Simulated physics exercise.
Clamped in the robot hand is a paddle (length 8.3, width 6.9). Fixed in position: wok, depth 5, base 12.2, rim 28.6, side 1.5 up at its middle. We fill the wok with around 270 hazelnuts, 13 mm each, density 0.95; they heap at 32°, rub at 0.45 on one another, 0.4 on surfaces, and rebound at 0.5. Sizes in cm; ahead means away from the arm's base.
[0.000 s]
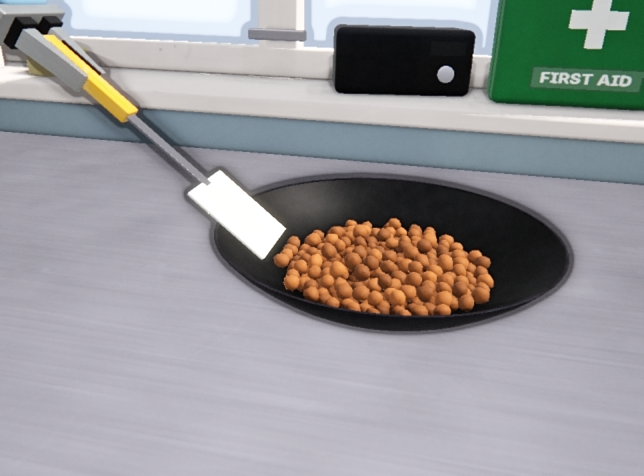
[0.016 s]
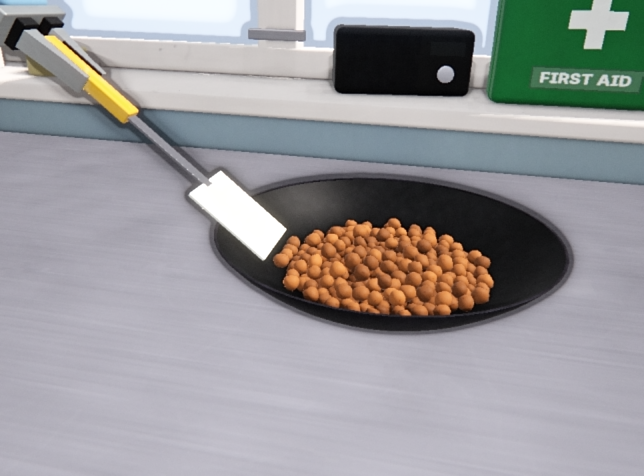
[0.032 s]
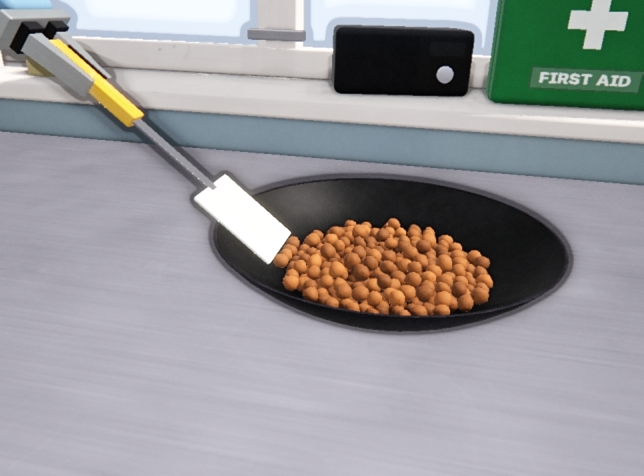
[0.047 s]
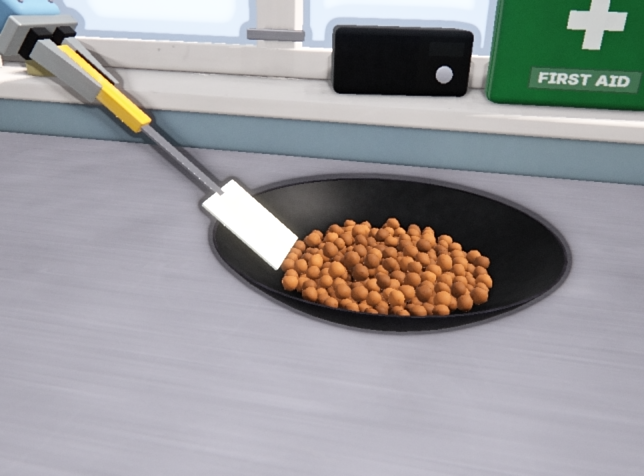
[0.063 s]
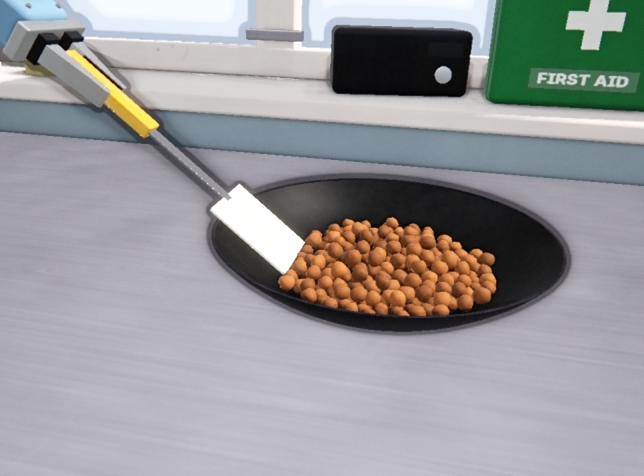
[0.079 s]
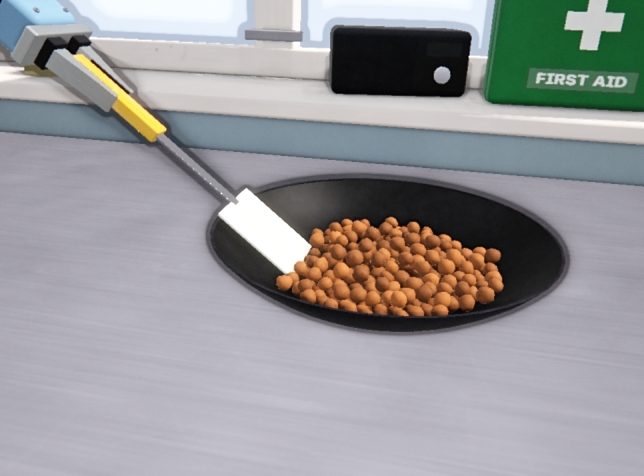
On a grey counter by a window, a robot arm slowly slid a white paddle down and to the right into a black wok of hazelnuts, nudging a few of them slightly.
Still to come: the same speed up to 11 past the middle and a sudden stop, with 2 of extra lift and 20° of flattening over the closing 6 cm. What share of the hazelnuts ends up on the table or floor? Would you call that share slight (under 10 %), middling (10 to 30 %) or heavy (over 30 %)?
It is middling.
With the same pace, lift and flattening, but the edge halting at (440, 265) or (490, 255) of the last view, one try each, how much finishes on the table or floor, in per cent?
First try about 0 percent, second about 5 percent.
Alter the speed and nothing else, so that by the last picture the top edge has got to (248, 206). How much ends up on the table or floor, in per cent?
Share: Roughly 25 %.
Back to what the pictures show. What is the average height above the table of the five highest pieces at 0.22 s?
Around 4 cm above the table.
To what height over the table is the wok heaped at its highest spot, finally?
Close to 6.0 centimetres high.
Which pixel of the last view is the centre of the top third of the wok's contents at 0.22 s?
Roughly at pixel (427, 260).
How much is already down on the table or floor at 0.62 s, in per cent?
About 15 per cent.
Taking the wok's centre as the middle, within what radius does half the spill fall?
I reckon close to 24 centimetres.
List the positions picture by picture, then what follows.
The paddle top edge at (205, 182), sloping 39°; upper third of the load around (384, 259), from x 280 to 485, top at y 225; 270 in the wok, in the first picture.
The paddle top edge at (205, 183), sloping 39°; upper third of the load around (384, 260), from x 280 to 485, top at y 225, in the second picture.
The paddle top edge at (210, 186), sloping 39°; upper third of the load around (383, 260), from x 280 to 485, top at y 225, in the third picture.
The paddle top edge at (218, 192), sloping 39°; upper third of the load around (380, 259), from x 290 to 485, top at y 225, in the fourth picture.
The paddle top edge at (226, 197), sloping 39°; upper third of the load around (389, 257), from x 285 to 490, top at y 225, in the fifth picture.
The paddle top edge at (233, 201), sloping 39°; upper third of the load around (398, 257), from x 285 to 495, top at y 225; 270 in the wok, in the sixth picture.
After 0.22 s, sloping 39°, highest piece 4 above the table; 270 in the wok.
After 0.35 s, sloping 34°, highest piece 5 above the table; 270 in the wok.
After 0.62 s, sloping 19°, highest piece 6 above the table; 229 in the wok, 38 on the table or floor, 3 on the blade or in flight.
After 1.67 s, sloping 19°, highest piece 6 above the table; 229 in the wok, 41 on the table or floor.
In the end, 229 in the wok, 41 on the table or floor. That is 15 % on the table or floor.
